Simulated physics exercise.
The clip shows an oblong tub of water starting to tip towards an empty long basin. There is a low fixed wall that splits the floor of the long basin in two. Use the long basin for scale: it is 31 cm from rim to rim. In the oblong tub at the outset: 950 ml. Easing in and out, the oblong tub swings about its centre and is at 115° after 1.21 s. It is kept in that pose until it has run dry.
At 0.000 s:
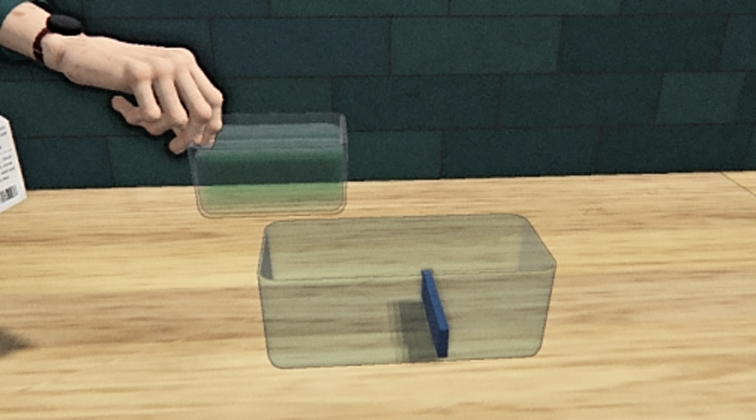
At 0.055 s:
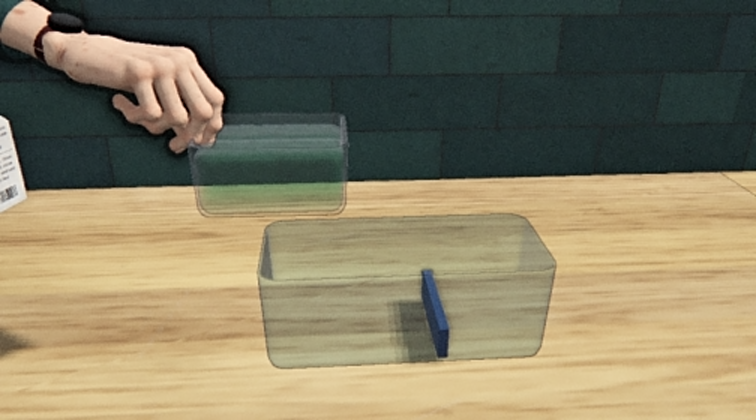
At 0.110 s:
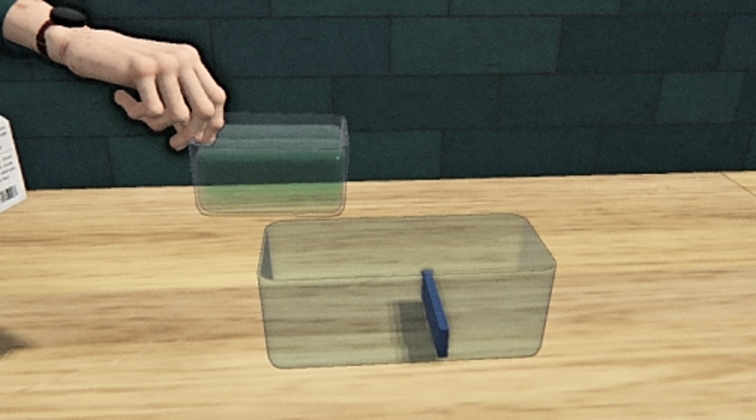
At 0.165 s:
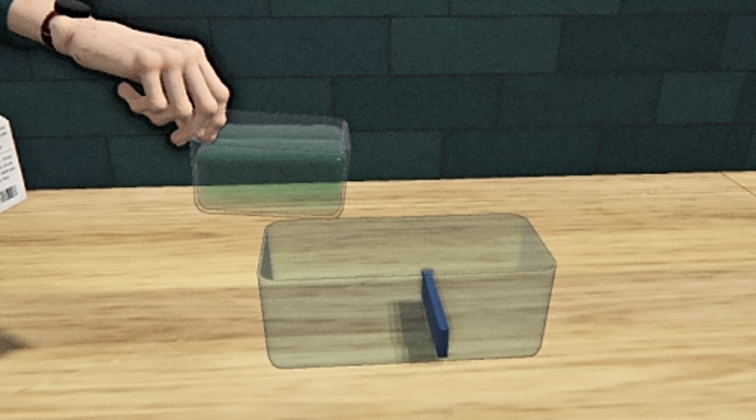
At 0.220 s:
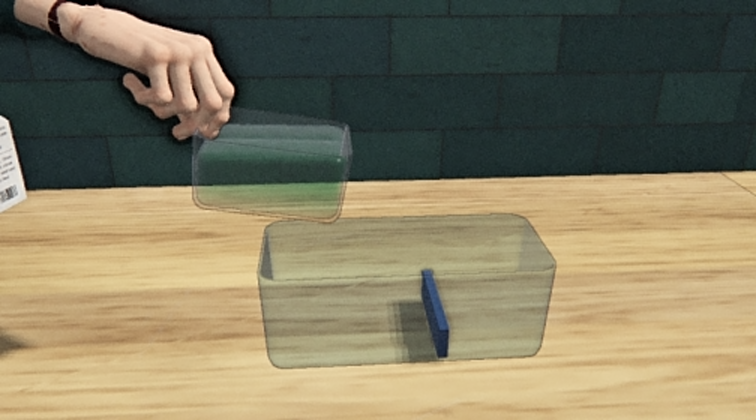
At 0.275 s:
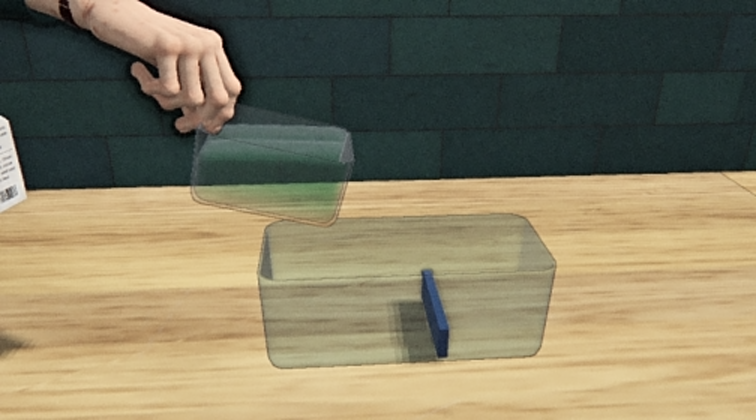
To begin with, a hand holds an oblong see-through tub of water nearly level above a wooden counter, behind and left of an empty long basin with a blue wall inside. The tub then tilts slightly, its right side dipping towards the basin while the hand shifts a little to the right.
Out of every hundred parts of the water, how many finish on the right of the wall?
About 15 in every hundred.
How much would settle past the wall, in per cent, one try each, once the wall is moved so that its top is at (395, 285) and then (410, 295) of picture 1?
55 in a hundred, followed by 40 in a hundred.
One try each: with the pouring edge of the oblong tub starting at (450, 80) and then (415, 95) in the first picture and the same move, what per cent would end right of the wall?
The first try gives 60 percent and the second 60 percent.
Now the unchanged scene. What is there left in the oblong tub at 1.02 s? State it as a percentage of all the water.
What remains is about 5 percent of it all.
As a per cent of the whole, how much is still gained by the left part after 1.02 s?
Around 1 per cent.
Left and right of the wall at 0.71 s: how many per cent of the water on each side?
30 left and 1 right, roughly.
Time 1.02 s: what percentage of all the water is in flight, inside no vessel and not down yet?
Close to 5 in every hundred parts.
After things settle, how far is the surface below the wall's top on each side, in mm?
8 mm left, 30 mm right.
After 0.71 s the tilt is 72° and 35 per cent is still to pour, 31 is left of the wall and 1 right of it.
After 1.02 s the tilt is 108° and 5 per cent is still to pour, 78 is left of the wall and 7 right of it.
After 1.35 s the tilt is 115° and 0 per cent is still to pour, 81 is left of the wall and 13 right of it.
After 1.71 s the tilt is 115° and 0 per cent is still to pour, 79 is left of the wall and 15 right of it.
In the end 79 per cent lies left of the wall, 15 right of it and 6 outside.
